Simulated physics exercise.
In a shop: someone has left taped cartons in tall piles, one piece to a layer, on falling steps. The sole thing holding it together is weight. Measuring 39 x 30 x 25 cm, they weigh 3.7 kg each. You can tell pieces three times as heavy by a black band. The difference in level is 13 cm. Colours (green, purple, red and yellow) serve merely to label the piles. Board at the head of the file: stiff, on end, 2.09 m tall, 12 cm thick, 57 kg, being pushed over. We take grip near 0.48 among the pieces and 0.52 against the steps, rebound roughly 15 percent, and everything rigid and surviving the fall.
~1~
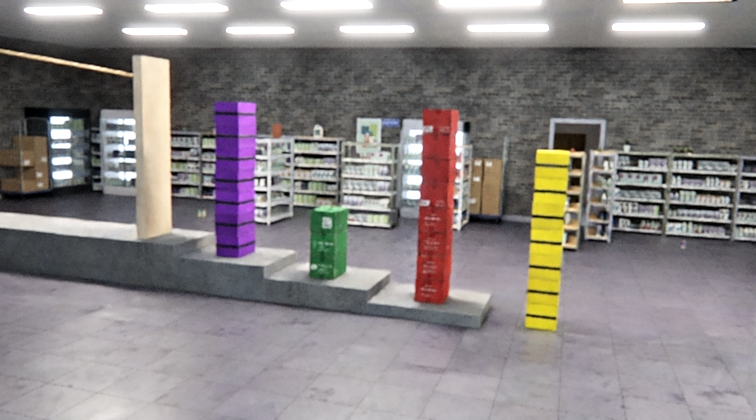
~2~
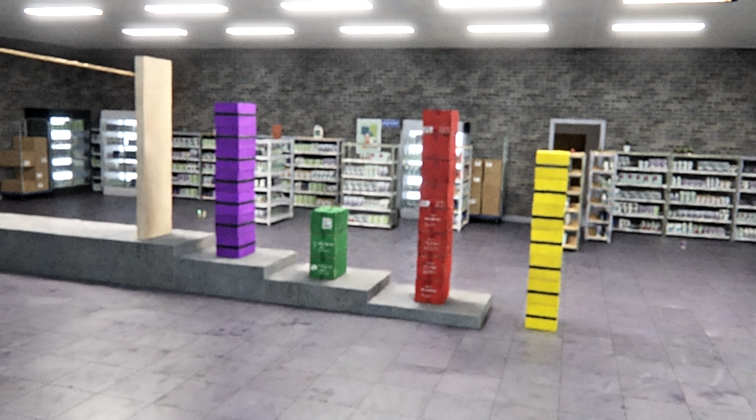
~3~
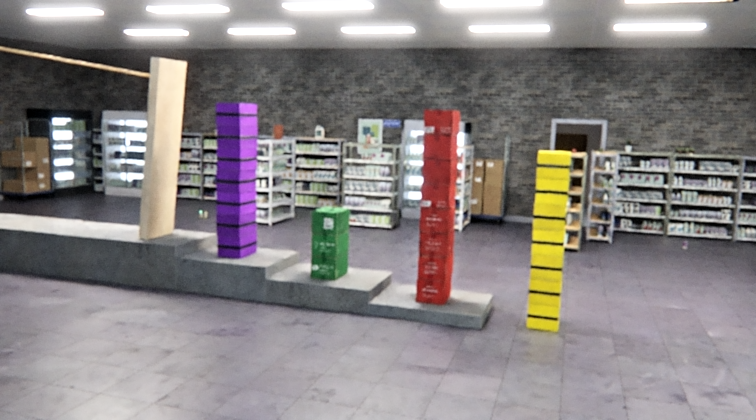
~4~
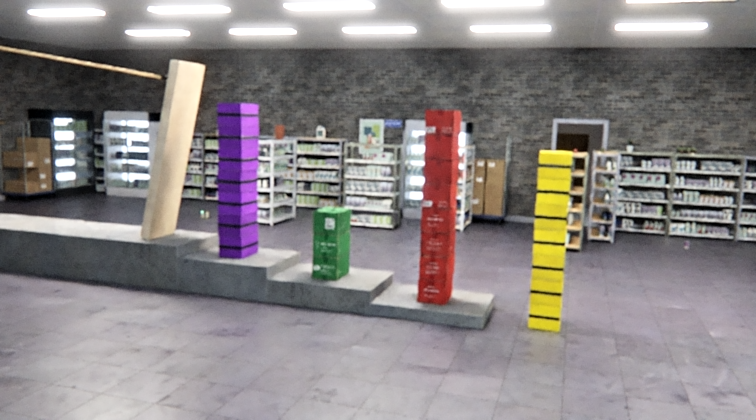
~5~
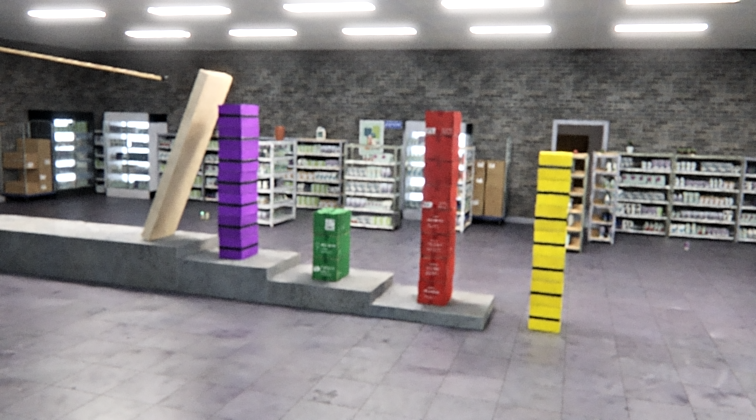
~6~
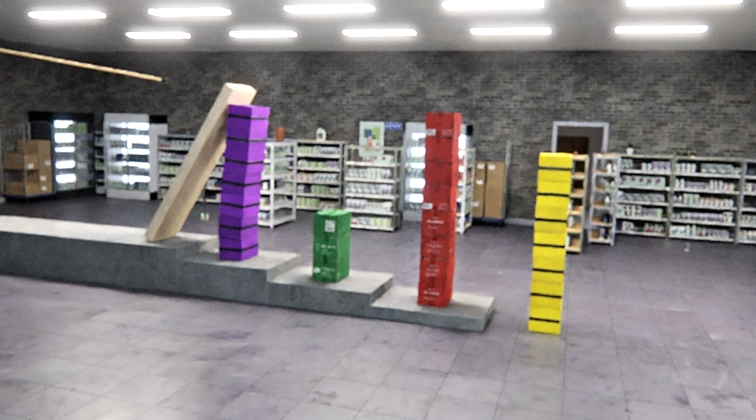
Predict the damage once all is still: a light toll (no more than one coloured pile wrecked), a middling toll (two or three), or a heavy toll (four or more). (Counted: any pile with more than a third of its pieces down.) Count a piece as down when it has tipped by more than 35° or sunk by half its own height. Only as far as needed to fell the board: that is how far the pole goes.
A middling toll.
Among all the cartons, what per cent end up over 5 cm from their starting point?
Shifted: 55 per cent.
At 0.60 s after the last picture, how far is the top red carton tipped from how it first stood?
It sits at about 0 degrees.
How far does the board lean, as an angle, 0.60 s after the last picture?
Around 60 degrees.
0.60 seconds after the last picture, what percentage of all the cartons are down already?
By then 20 %.
Then, 0.60 s later than the last frame, board 62° from upright; 5 of the 25 cartons down; top purple carton tilted 65°, 56 cm lower.
Then, 1.54 s later than the last frame, board 88° from upright; 7 of the 25 cartons down; top green carton tilted 62°, 19 cm lower; top purple carton tilted 21°, 1.81 m lower.
When it is over, board 90° from upright; 7 of the 25 cartons down; top green carton on its side; top red carton moved 52 mm. Wrecked, green and purple. In pixels of the last frame, middles, top green carton near (381, 270), top red carton near (449, 125).
